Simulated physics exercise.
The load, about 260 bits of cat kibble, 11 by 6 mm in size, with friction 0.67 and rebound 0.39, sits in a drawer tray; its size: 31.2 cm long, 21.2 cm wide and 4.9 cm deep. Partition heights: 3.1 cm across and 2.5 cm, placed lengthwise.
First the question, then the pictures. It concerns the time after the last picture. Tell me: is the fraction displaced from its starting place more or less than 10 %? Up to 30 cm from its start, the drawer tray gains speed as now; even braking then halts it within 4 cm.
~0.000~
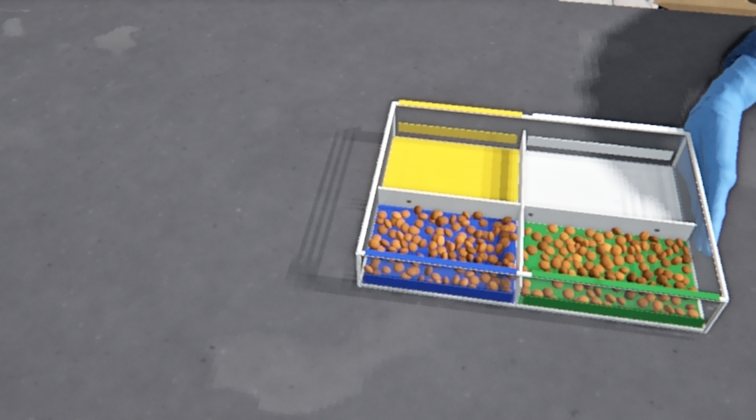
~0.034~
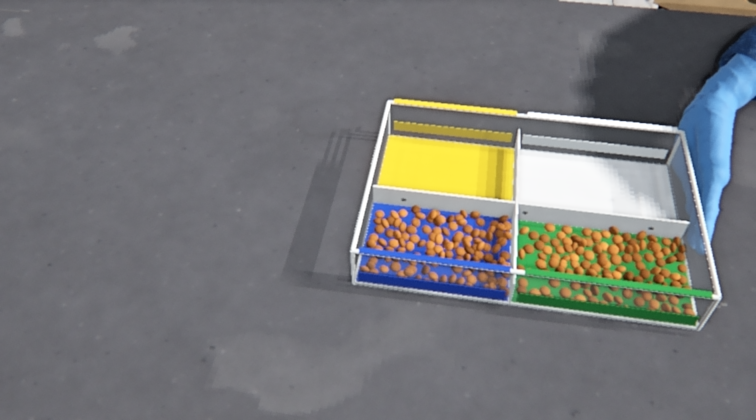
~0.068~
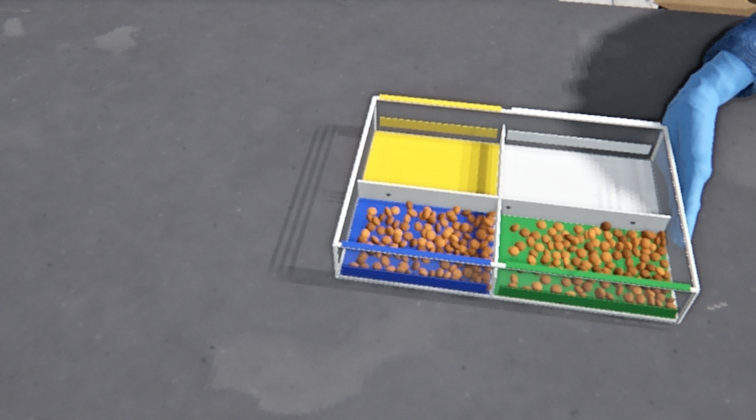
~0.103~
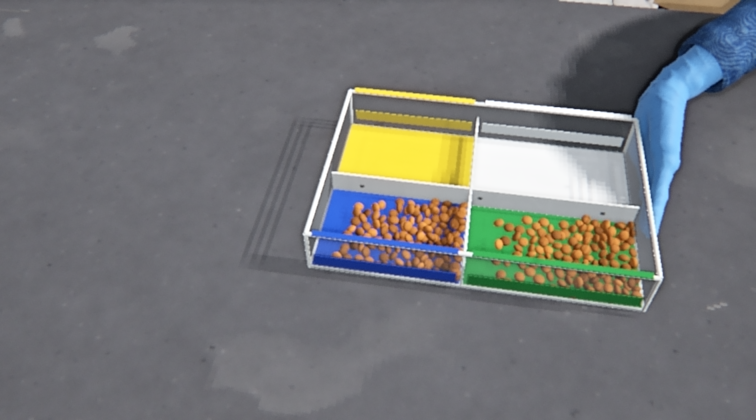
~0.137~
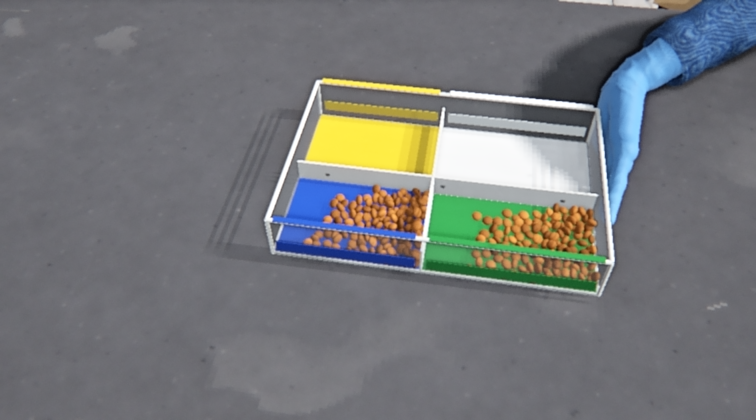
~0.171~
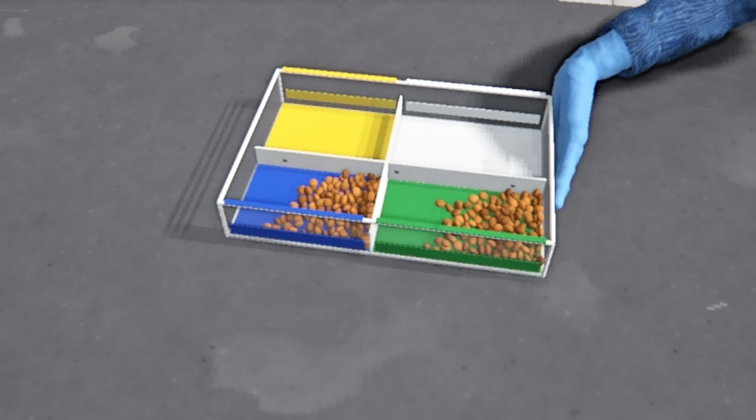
Strays make up more than a tenth.
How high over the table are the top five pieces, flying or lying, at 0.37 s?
About 9 cm above the table.
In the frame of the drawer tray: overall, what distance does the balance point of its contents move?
It moves some 6.0 cm.
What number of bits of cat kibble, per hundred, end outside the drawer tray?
5 %.
After 0.25 s, tilt 0 degrees; green 50 %, blue 50 %; 0 % away from where they began.
Then, at 0.31 s, tilt 0 degrees; green 50 %, blue 50 %; 0 % away from where they began.
After 0.37 s, tilt 0 degrees; green 45 %, blue 50 %; 10 % away from where they began.
Then, at 0.43 s, tilt 0 degrees; green 45 %, blue 45 %, yellow 5 %, in the air 5 %; 15 % away from where they began.
By 1.4 s all is still; green 40 %, blue 45 %, outside 5 %, yellow 5 %; 15 % away from where they began.
